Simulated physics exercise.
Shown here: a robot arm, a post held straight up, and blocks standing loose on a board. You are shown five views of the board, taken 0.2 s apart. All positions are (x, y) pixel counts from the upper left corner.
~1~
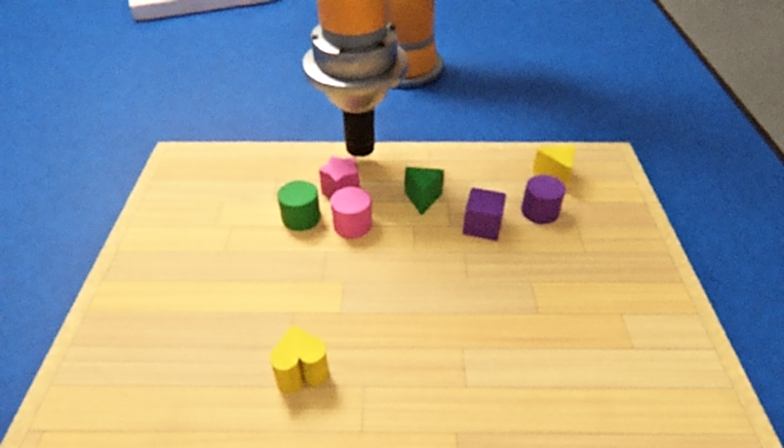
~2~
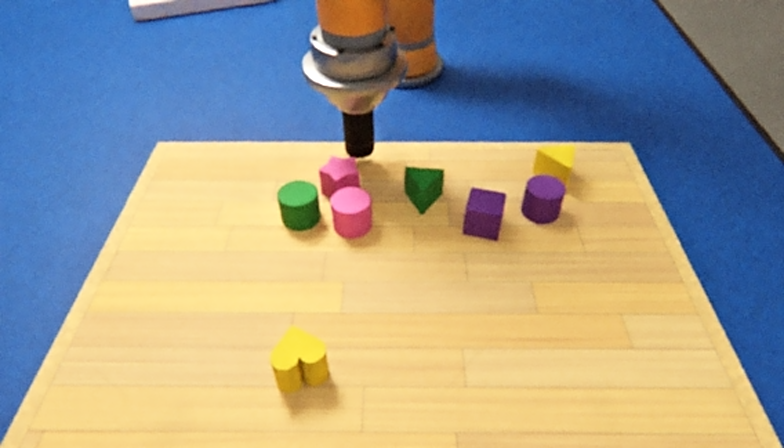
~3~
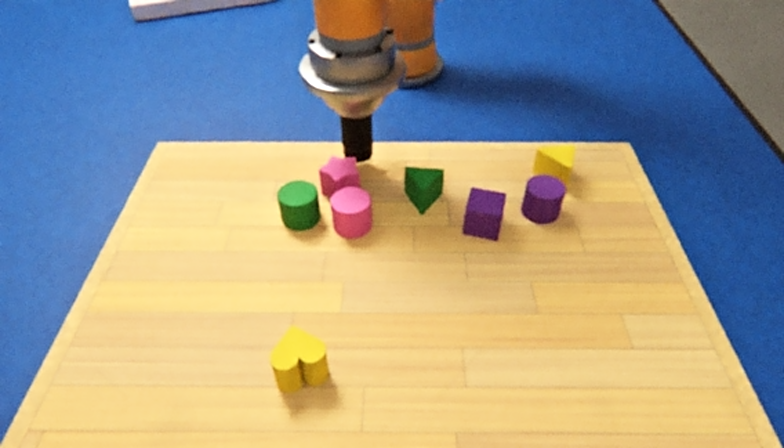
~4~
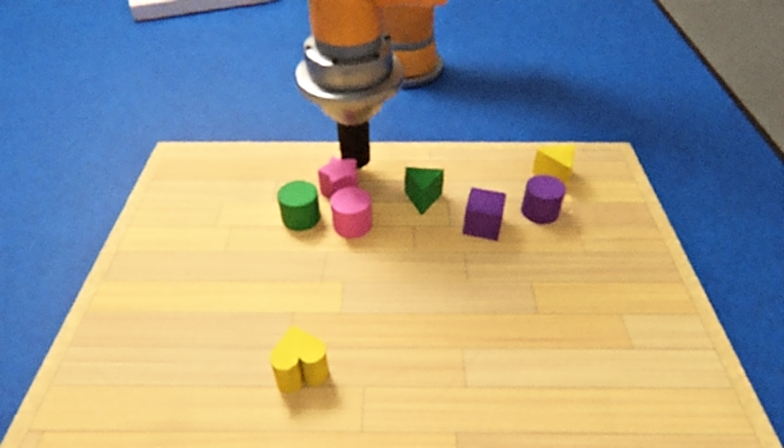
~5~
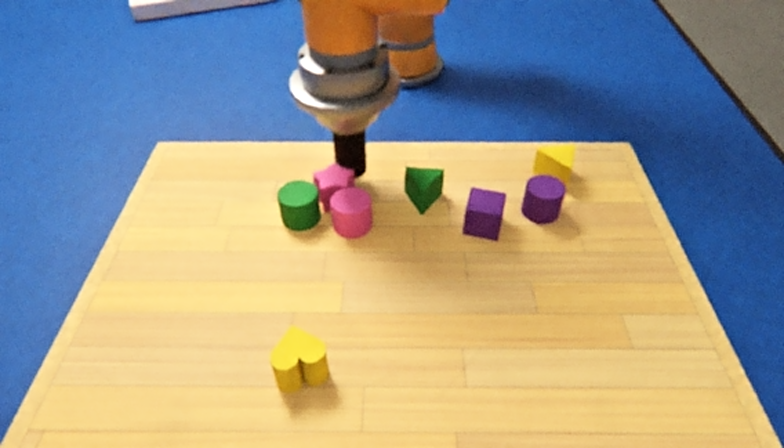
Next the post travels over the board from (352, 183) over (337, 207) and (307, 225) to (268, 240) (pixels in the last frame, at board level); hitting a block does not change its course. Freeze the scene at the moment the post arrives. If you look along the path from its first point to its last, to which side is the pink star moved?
Shifts left.
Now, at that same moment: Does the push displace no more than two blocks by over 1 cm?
Going by the path, no.
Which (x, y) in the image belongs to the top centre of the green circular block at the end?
By then it is at (223, 227).
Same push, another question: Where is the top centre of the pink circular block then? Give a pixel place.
In the picture, that point is around (351, 214).
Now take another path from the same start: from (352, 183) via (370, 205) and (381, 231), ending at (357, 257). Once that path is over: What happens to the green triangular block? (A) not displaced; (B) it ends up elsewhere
Answer: A.
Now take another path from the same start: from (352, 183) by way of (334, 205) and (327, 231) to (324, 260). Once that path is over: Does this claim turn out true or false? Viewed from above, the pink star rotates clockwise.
True.
The first path, step by step. One third of the way, post at (335, 195); green circular block at (273, 205); pink star at (314, 201); pink circular block at (351, 214).
Two thirds of the way, post at (303, 213); green circular block at (242, 220); pink star at (287, 223), turned 15° anticlockwise; pink circular block at (351, 214).
At the end, post at (265, 227); green circular block at (223, 227); pink star at (269, 238), turned 50° anticlockwise; pink circular block at (351, 214); green triangular block not moved.
